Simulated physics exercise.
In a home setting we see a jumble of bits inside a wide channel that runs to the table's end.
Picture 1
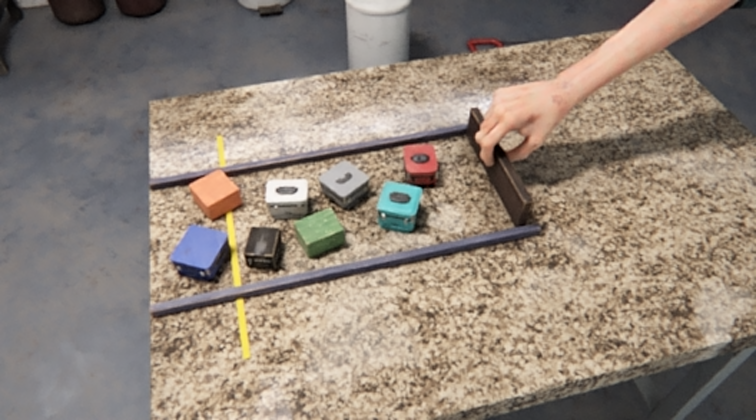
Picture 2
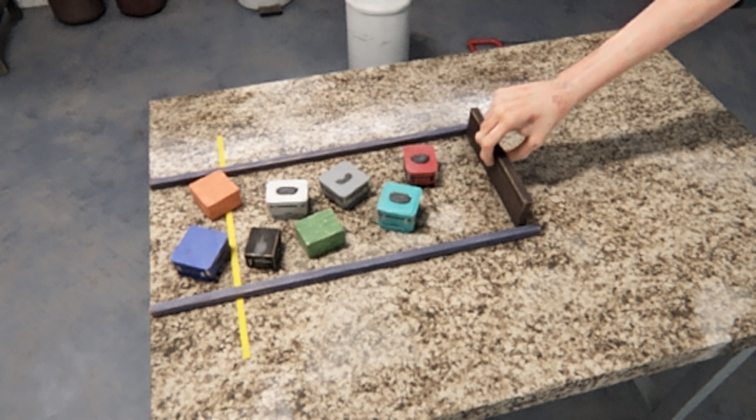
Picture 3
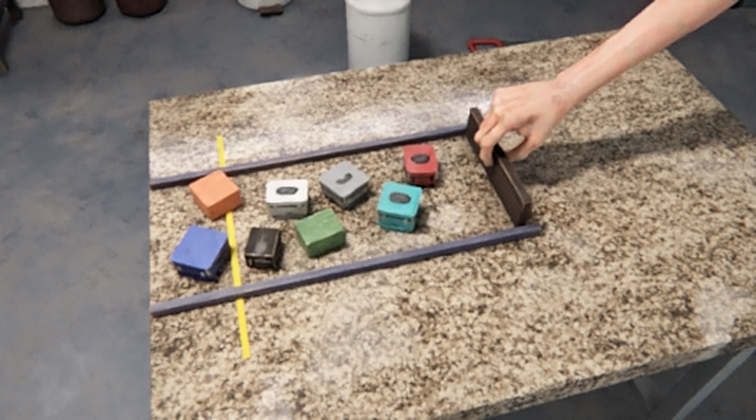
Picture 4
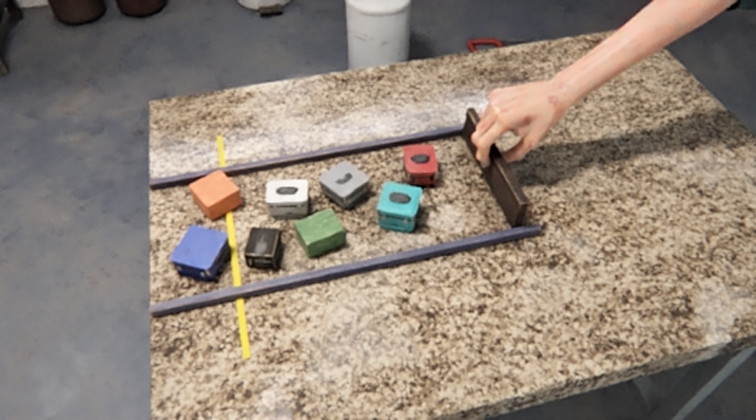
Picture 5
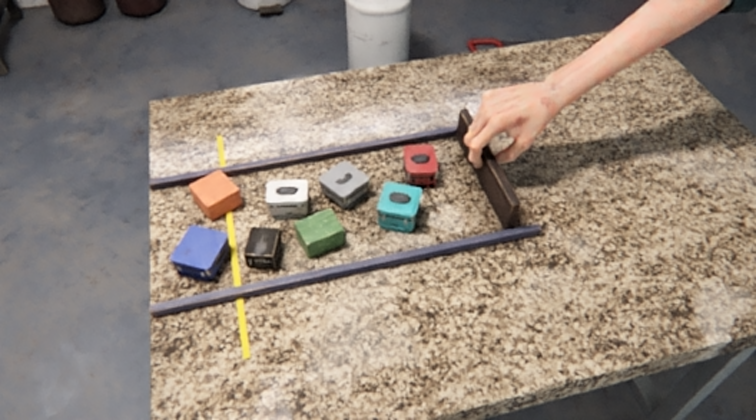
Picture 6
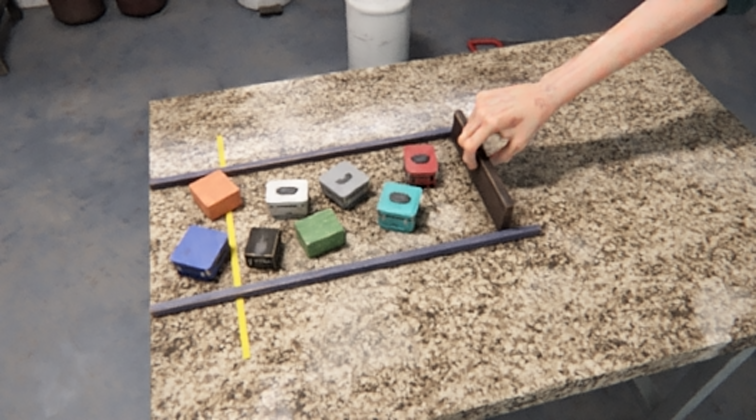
The clip opens on a speckled stone tabletop where eight small, colourful boxes sit between two dark rails, with a yellow strip crossing at the left. A hand gripping a dark upright board at the right then slides it slightly left between the rails, while the boxes stay still.
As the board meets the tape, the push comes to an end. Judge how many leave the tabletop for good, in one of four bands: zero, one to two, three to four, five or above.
That falls in the band three to four.
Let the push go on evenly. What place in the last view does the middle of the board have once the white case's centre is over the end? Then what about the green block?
For the white case at (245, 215), for the green block at (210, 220).
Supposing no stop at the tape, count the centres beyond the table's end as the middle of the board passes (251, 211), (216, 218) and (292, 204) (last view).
First 1, next 4, last 0.
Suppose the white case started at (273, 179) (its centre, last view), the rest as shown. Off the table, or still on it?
Placed like that, the white case is fine.
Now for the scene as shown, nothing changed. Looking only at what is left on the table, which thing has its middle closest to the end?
Result - foremost is the green block.
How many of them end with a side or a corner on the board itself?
The figure is 2.
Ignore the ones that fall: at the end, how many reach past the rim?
In total, 0 of them.
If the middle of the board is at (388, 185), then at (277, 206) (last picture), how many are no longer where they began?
3 by the first point, 8 by the second.
Early on, none off yet; blue case at rest near (202, 253); orange block at rest near (216, 195); black box at rest near (263, 248).
Finally, the number that fall off is three or four; lost, white case, black box, orange block and blue case.
